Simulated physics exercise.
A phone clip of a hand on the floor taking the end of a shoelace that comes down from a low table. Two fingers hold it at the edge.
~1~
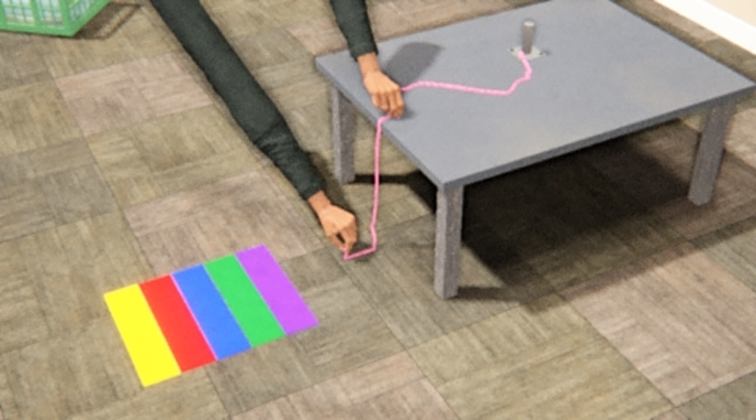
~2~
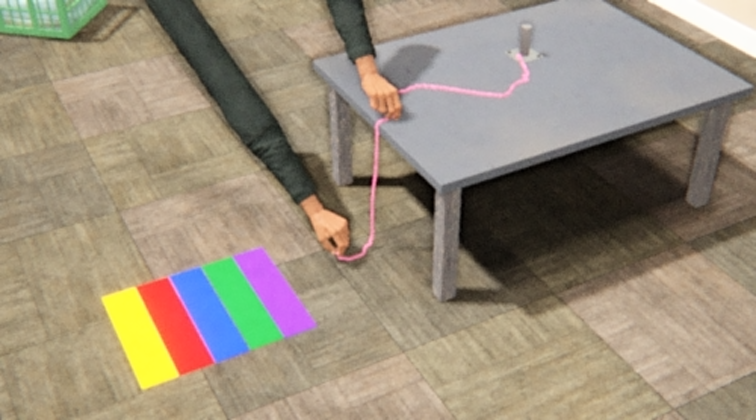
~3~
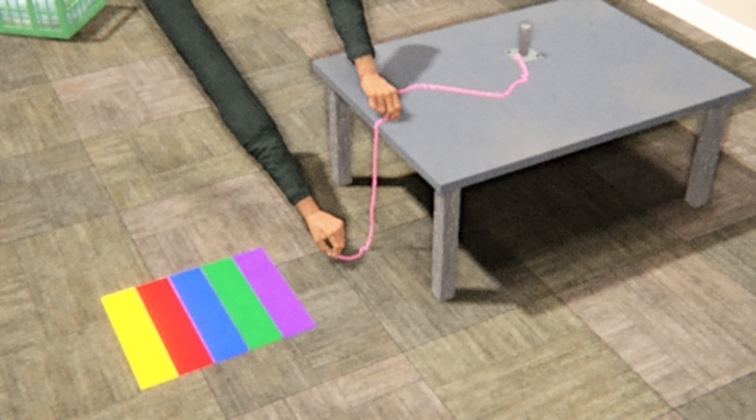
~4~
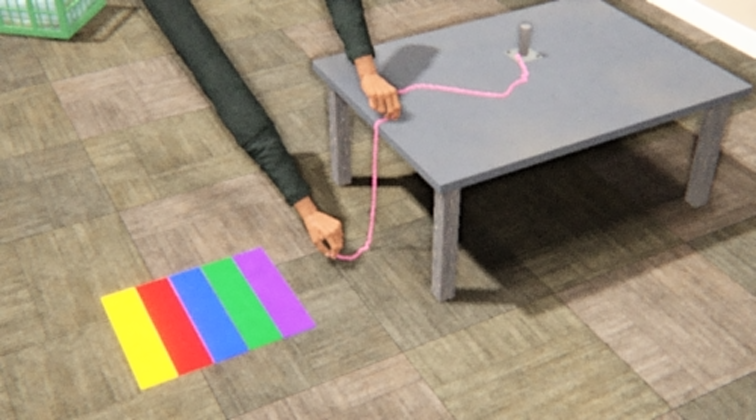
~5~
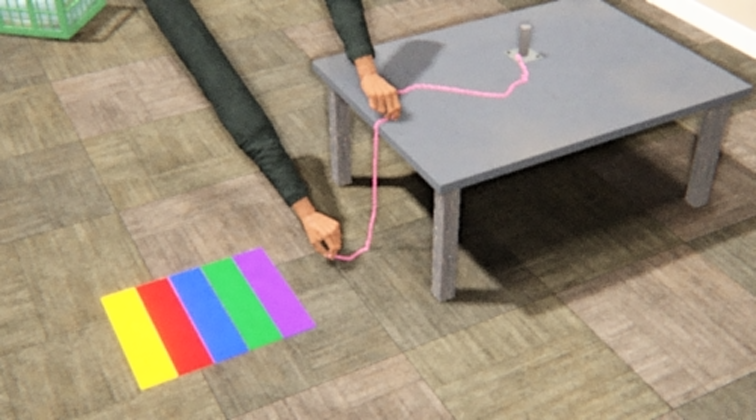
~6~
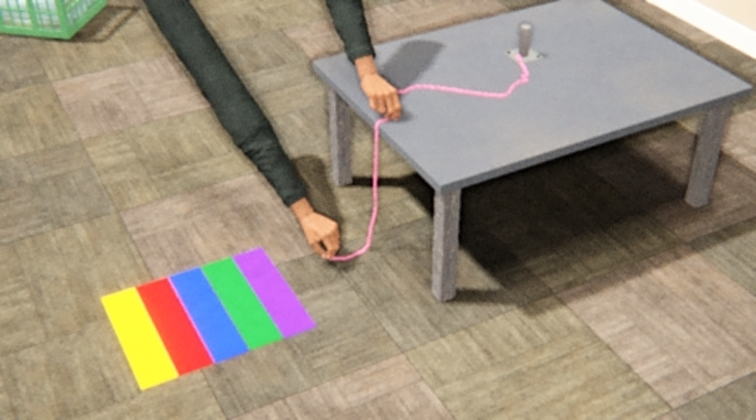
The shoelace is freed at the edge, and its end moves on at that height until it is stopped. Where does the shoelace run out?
The yellow one.
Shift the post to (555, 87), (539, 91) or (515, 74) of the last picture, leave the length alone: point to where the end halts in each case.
About (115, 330), (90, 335) and (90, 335).
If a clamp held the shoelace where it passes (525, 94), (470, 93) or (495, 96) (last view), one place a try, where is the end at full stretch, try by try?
Near (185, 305), (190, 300) and (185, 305).
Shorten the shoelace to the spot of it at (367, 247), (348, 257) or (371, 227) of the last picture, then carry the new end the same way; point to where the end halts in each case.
Try by try, around (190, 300), (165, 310) and (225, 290).
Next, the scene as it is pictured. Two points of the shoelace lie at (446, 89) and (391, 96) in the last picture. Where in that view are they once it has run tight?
The first at (399, 107), the second at (344, 141).
A little later, end near (196, 300); over blue.
Next, end near (156, 313); over red.
When it is tight, end near (132, 321); over yellow. It halts on the yellow strip.
